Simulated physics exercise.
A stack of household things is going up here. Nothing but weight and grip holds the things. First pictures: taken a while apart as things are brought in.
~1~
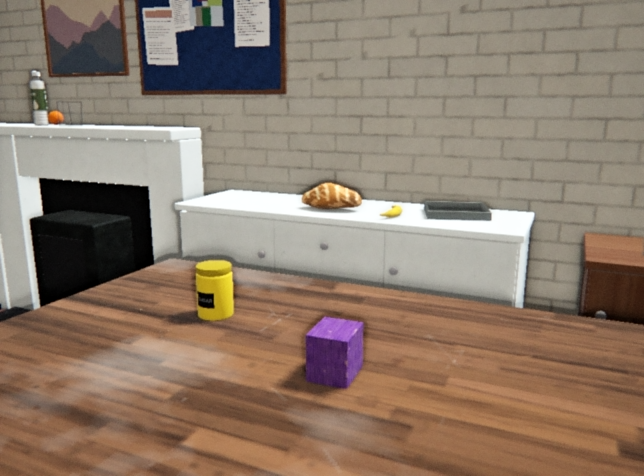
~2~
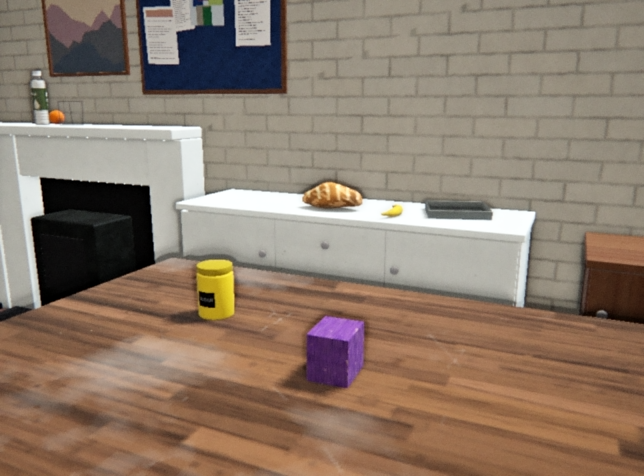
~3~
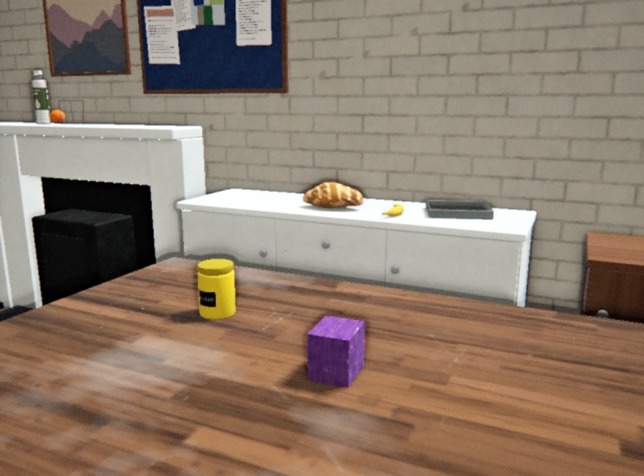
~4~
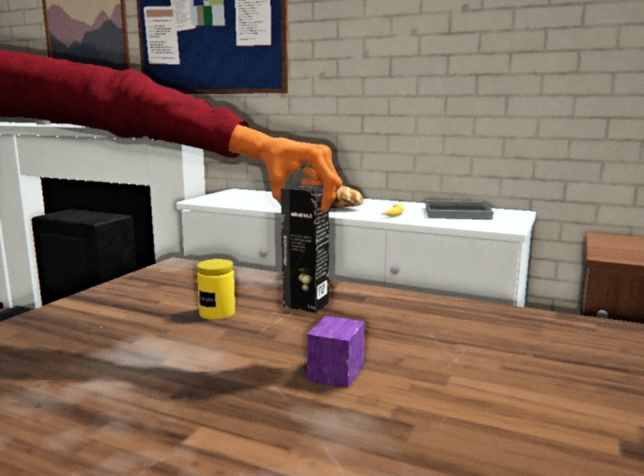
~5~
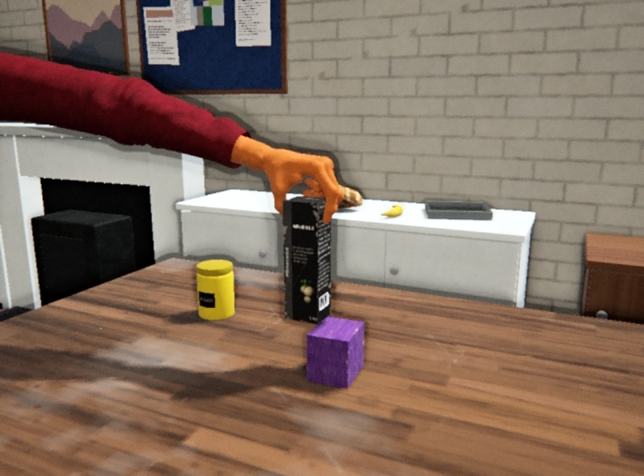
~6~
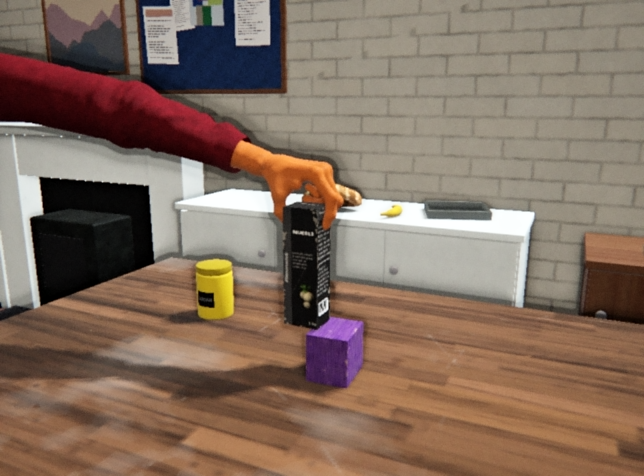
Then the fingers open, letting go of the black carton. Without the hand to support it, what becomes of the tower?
Well, the stack doesn't stay in one piece.
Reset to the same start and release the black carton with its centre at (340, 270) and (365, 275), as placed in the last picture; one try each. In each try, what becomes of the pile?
On the first go it remains standing, and on the second it collapses.
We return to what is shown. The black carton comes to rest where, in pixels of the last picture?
About (215, 329).
Then, 0.50 s after the last picture, black carton now fallen.
Then, 0.70 s after the last picture, things are still on the move.
At rest, fallen, black carton; the other 2 in place. Seen from the same camera at the end, black carton near (214, 329). The pile loses its balance.
